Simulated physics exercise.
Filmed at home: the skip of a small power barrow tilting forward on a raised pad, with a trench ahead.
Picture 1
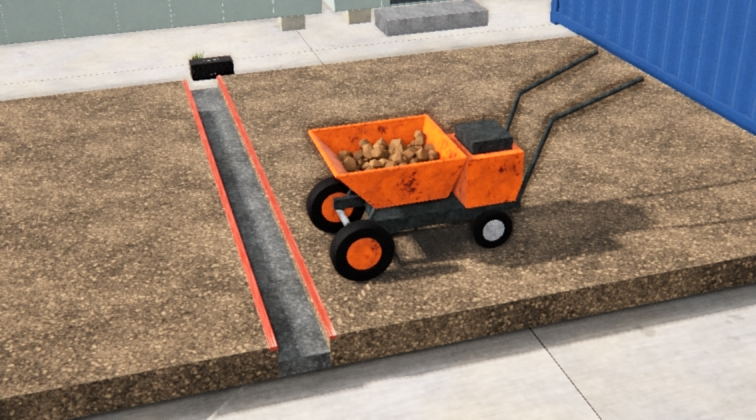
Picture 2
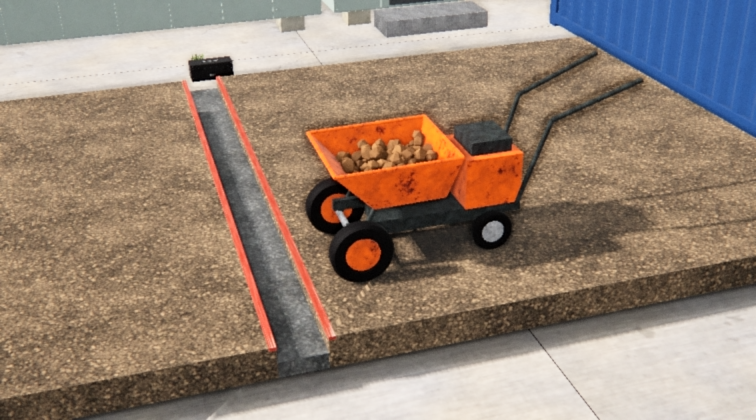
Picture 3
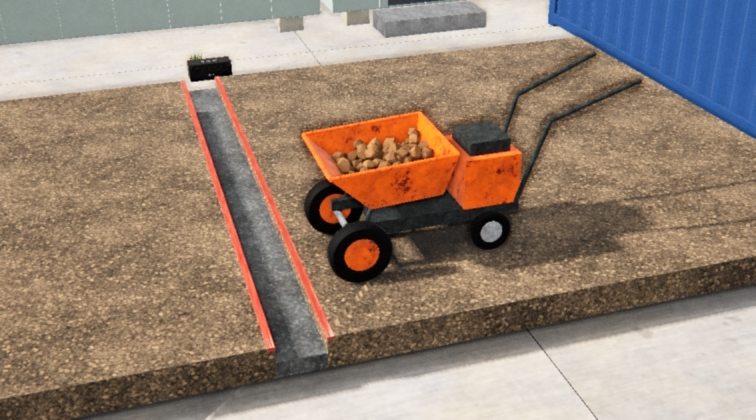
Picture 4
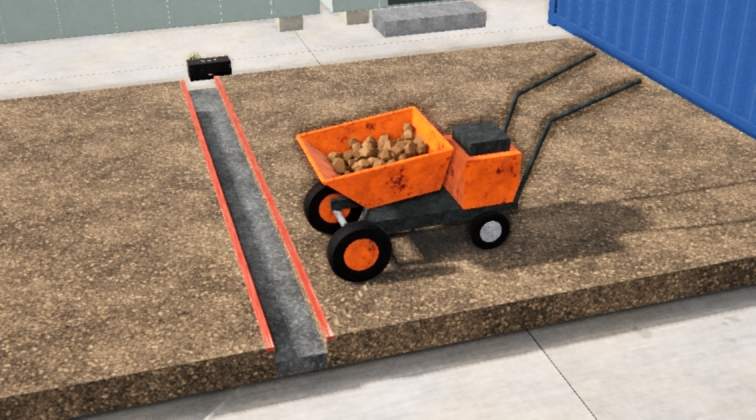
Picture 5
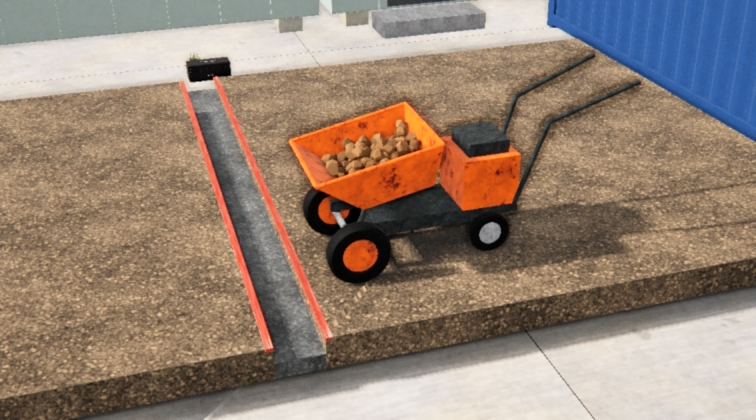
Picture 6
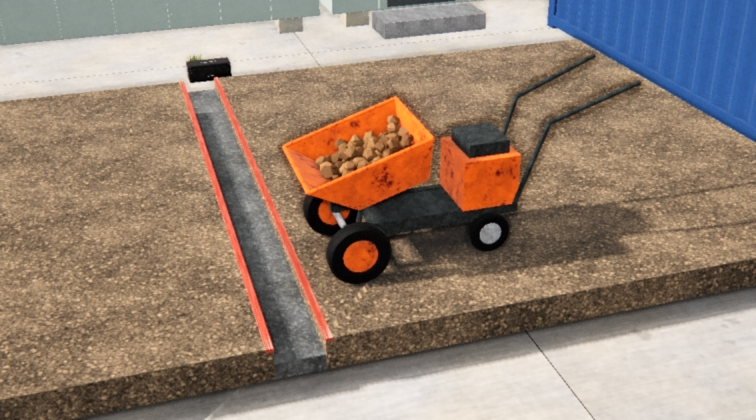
The orange skip of a small power barrow, loaded with brown clods, sits level on a raised dirt pad, to the right of a narrow, red-edged trench. It begins tilting forward to the left, its rear rising away from the body until it is clearly tipped, the clods still inside.
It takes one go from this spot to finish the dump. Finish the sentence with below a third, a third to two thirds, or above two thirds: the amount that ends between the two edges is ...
The amount that ends between the two edges is below a third.
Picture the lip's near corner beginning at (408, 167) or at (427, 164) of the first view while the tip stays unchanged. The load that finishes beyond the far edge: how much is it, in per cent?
Trial 1 around 0 %, trial 2 around 0 %.
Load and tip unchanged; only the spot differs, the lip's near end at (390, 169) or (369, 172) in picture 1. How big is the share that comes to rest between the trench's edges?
About 90 per cent, then about 70 per cent.
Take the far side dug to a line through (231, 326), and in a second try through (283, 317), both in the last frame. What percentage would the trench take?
Around 60 percent first, around 0 percent second.
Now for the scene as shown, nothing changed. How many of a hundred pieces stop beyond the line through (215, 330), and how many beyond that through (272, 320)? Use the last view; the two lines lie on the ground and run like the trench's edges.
About 40 percent, then about 90 percent.
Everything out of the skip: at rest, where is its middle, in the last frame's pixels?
Around (213, 273), give or take.
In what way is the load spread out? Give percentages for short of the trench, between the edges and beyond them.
Short 0, between 10, beyond 90.
Soon, skip tipped steeply; all in the skip.
A while on, skip tipped steeply; most in the skip; a stray few in or heaped over the trench; about a quarter beyond it; a small part falling.
Towards the end, skip tipped right over; a small part in or heaped over the trench; most beyond it.
Finally, skip tipped right over; a small part in or heaped over the trench; most beyond it.
